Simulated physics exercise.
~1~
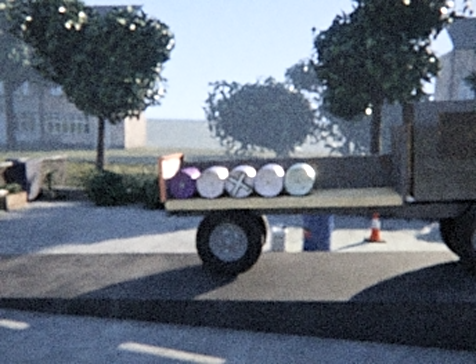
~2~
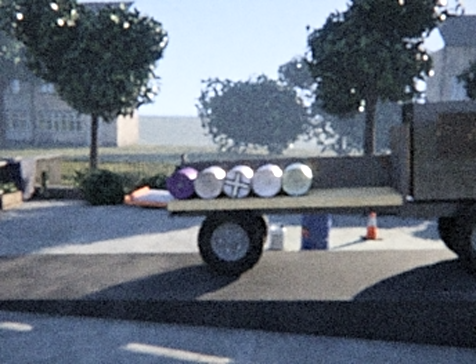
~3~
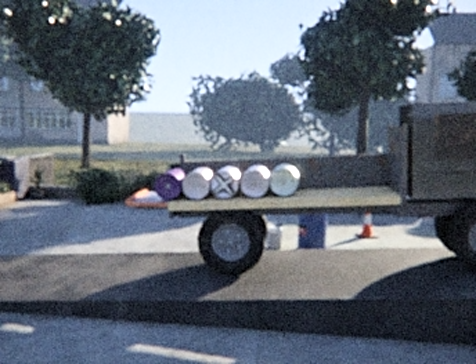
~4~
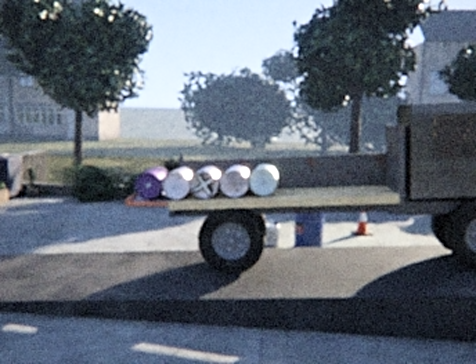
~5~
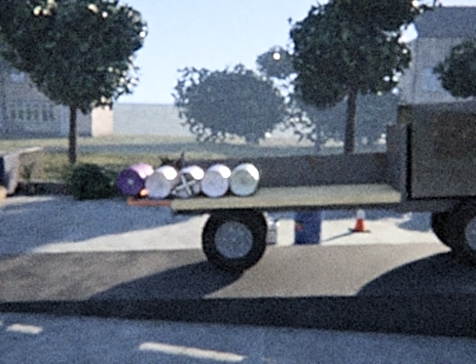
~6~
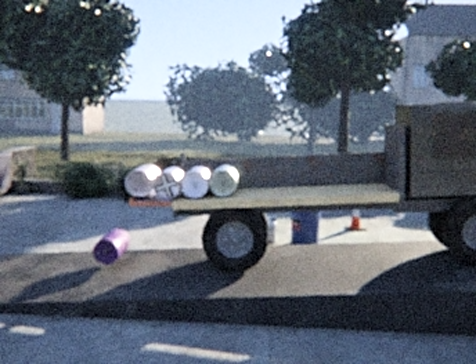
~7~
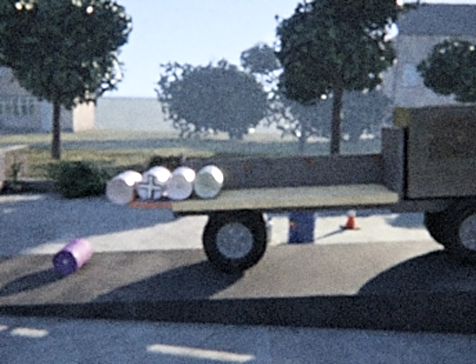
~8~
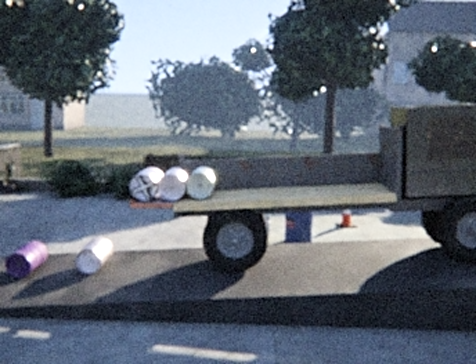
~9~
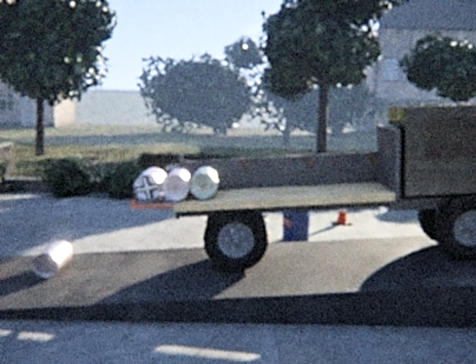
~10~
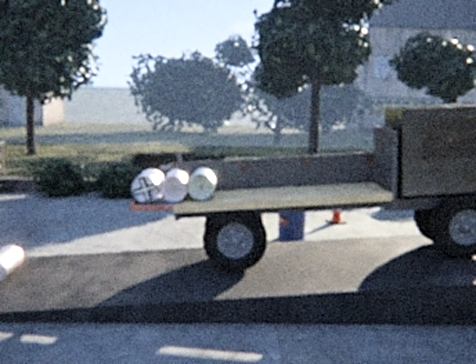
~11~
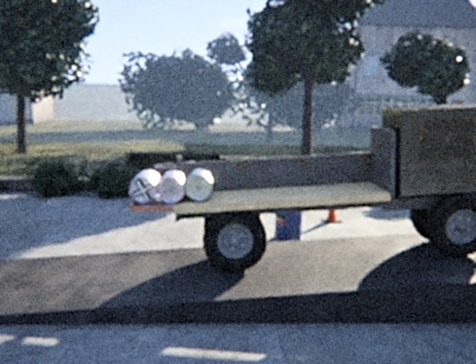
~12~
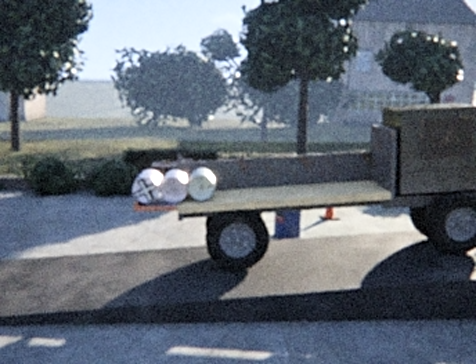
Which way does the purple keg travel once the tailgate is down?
It moves to the left, rolling over the lowered tailgate, dropping to the road and carrying on the same way.
Five kegs roll left onto the lowered tailgate; the purple and a white one fall off.
